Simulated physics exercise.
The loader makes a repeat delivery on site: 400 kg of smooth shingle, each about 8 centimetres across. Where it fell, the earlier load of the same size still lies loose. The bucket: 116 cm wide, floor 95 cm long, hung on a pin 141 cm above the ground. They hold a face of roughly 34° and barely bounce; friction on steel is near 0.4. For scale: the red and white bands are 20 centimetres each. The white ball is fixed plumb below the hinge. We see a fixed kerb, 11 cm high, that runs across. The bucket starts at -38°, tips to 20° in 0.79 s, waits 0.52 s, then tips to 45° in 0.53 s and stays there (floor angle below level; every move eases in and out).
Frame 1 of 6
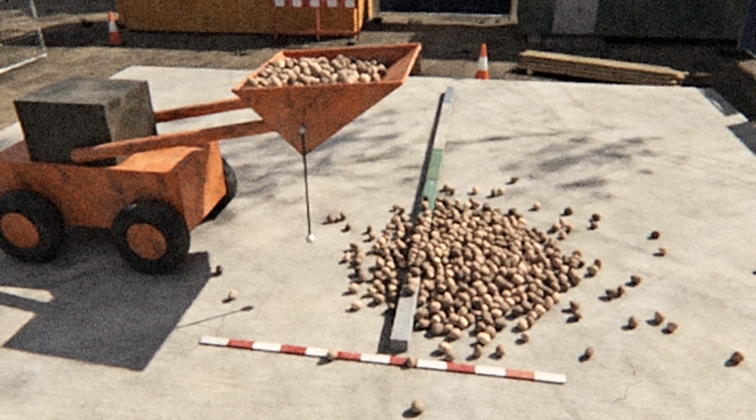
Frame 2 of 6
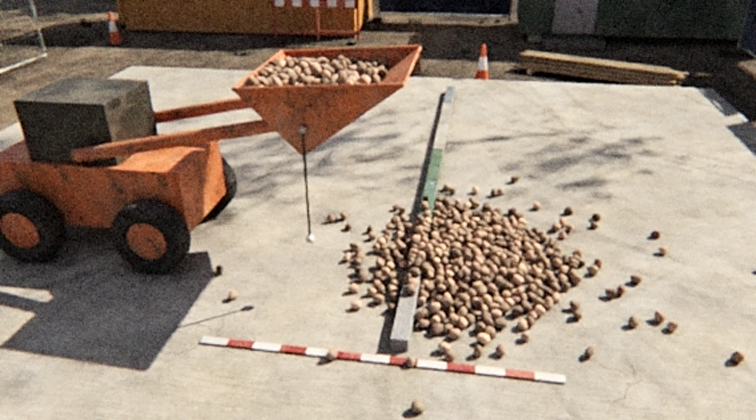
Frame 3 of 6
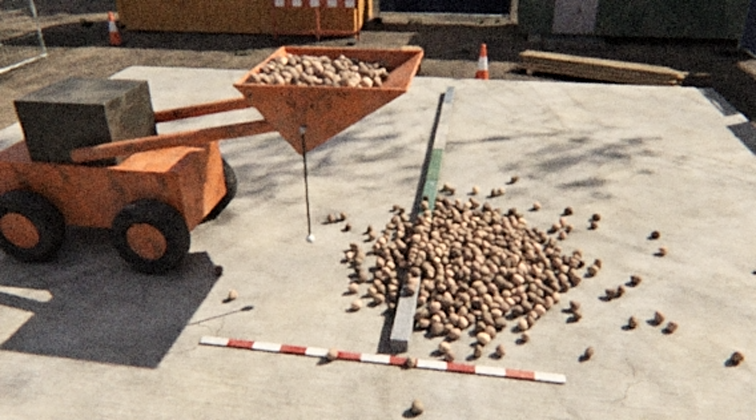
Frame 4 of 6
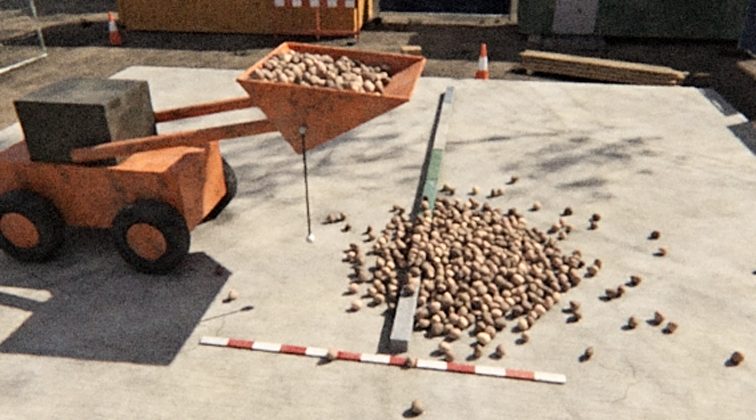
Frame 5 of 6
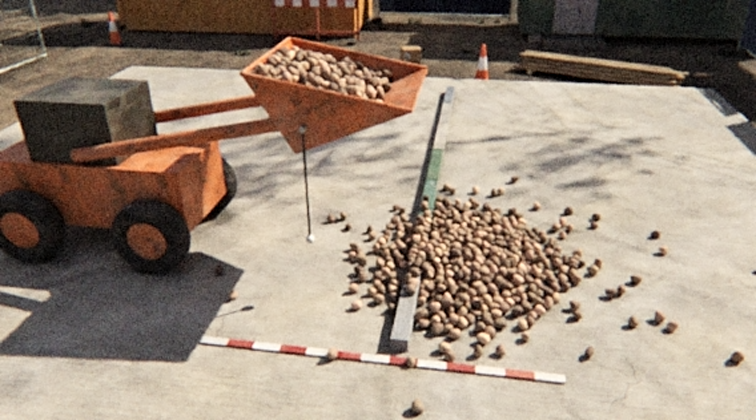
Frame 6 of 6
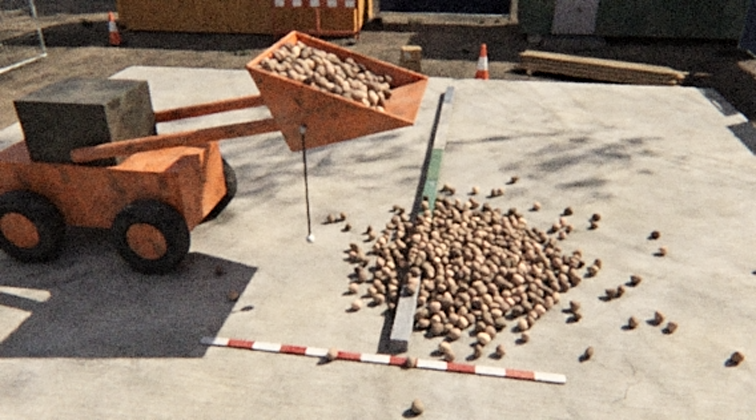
On a sunlit concrete yard seen from above at an angle, with orange cones, containers and stacked planks behind, an orange loader with a dark block on its body stands at left. Its raised orange bucket is full of brown rounded stones, while more lie heaped across a grey-and-green kerb beyond a red-and-white pole. The bucket gradually tilts, its right-hand lip lowering, as the loader and camera stay still.
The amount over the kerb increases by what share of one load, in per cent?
By about 71 per cent of a load.
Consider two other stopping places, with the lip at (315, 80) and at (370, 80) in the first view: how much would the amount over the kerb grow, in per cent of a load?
Around 10 percent, then around 45 percent.
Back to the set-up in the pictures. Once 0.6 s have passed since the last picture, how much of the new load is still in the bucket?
Some 100 percent, roughly.
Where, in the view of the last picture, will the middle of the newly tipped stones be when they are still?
Near (450, 245).
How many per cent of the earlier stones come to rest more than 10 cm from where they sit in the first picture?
Some 10 percent, give or take.
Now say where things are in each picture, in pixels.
The bucket is at -38°, its lip at (403, 83); the top of the load is at (299, 65). The earlier load is highest near (434, 240), 19 cm above ground level, 16 % on this side of the kerb, 85 % over the kerb, in the first picture.
Lip at (404, 85), floor tilted -37°, highest stones at (292, 65), in the second picture.
Lip at (406, 91), floor tilted -34°, highest stones at (288, 63), in the third picture.
The bucket is at -29°, its lip at (409, 100); the top of the load is at (290, 60), in the fourth picture.
Lip at (412, 111), floor tilted -23°, highest stones at (292, 56), in the fifth picture.
Lip at (413, 124), floor tilted -16°, highest stones at (294, 52), in the sixth picture.
Then, 0.3 s after the last picture the floor is at 11°; in per cent of one load, 100 in the bucket, 16 on this side of the kerb, 85 over the kerb; the foremost stones are at (677, 290).
Then, 0.6 s after the last picture the floor is at 20°; in per cent of one load, 99 in the bucket, 17 on this side of the kerb, 85 over the kerb; the foremost stones are at (677, 290).
Then, 2.0 s after the last picture the floor is at 45°; in per cent of one load, 0 in the bucket, 45 on this side of the kerb, 155 over the kerb; the foremost stones are at (678, 282).
Then, 4.6 s after the last picture the floor is at 45°; in per cent of one load, 0 in the bucket, 44 on this side of the kerb, 156 over the kerb; the foremost stones are at (682, 283). Net gain over the kerb, 71.
